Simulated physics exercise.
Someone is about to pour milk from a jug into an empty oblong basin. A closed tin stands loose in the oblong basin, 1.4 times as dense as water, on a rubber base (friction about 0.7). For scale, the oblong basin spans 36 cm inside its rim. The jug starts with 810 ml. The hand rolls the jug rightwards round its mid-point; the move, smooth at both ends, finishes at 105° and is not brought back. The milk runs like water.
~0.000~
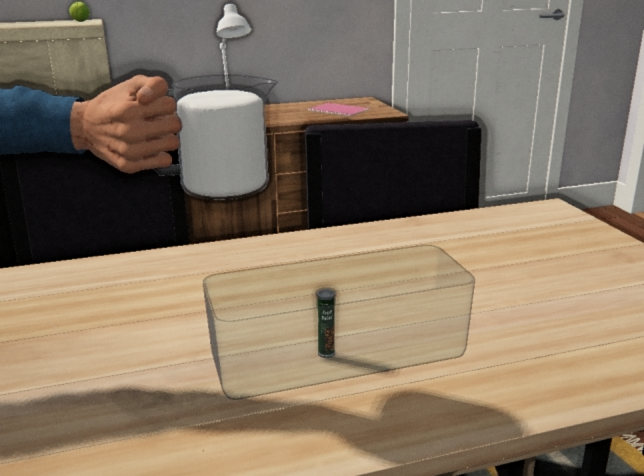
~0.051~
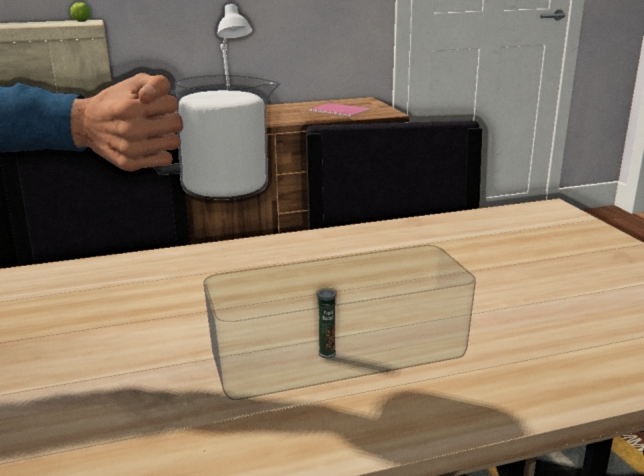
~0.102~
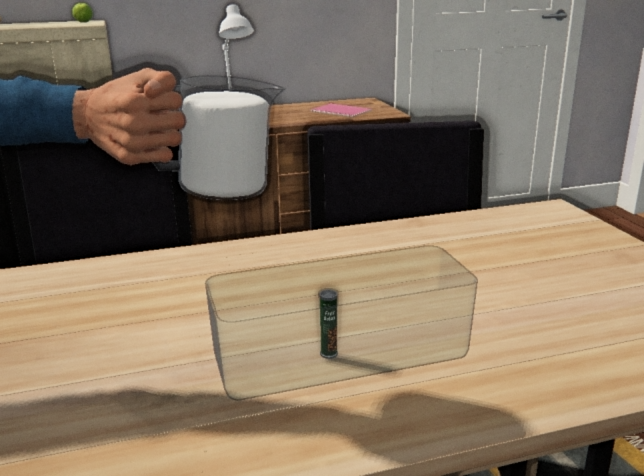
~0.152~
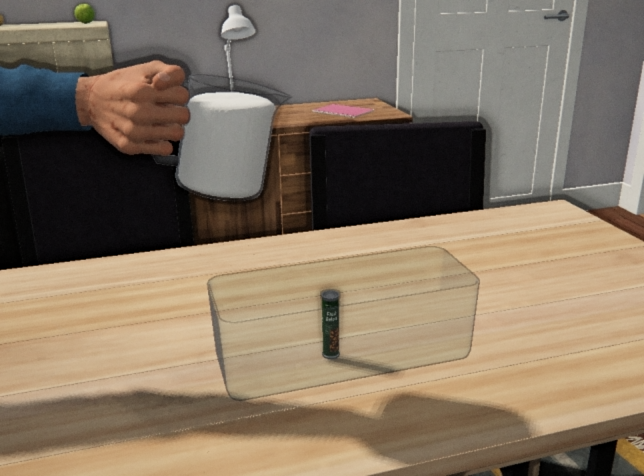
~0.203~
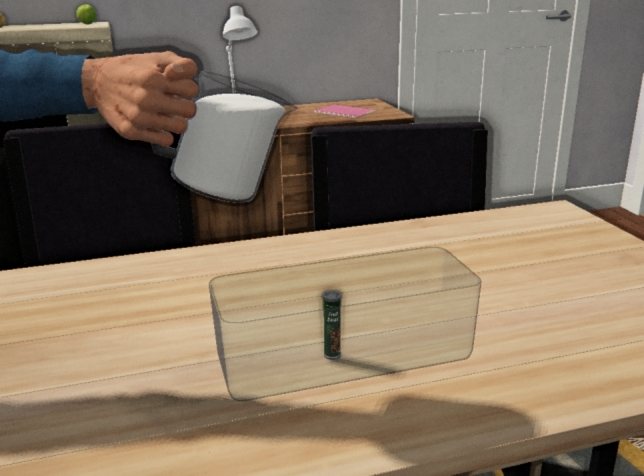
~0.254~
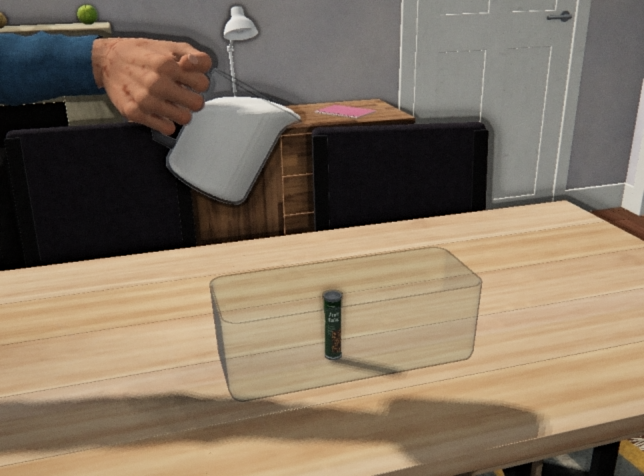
A hand tilting a jug of milk rightwards above a wooden table, where a small closed tin stands in a clear oblong basin.
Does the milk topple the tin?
The tin remains upright.
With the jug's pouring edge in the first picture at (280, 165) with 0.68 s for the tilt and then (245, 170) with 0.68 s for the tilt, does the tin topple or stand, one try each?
First it falls; then it topples.
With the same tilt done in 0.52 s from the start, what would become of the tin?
The tin stays up.
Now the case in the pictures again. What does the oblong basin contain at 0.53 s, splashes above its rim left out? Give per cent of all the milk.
About 7 per cent.
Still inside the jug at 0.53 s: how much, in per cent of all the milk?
Some 62 per cent.
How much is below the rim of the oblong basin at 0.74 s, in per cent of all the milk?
Near 52 in a hundred.
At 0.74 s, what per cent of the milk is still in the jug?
Some 20 per cent.
By 0.53 s the tilt is 93° and 63 per cent is still to pour; the tin stands where it began.
By 0.74 s the tilt is 105° and 19 per cent is still to pour; the tin stands where it began.
By 0.95 s the tilt is 105° and 4 per cent is still to pour; the tin stands where it began.
By 1.18 s the tilt is 105° and 0 per cent is still to pour; the tin stands where it began.
At rest the tin stands where it began.
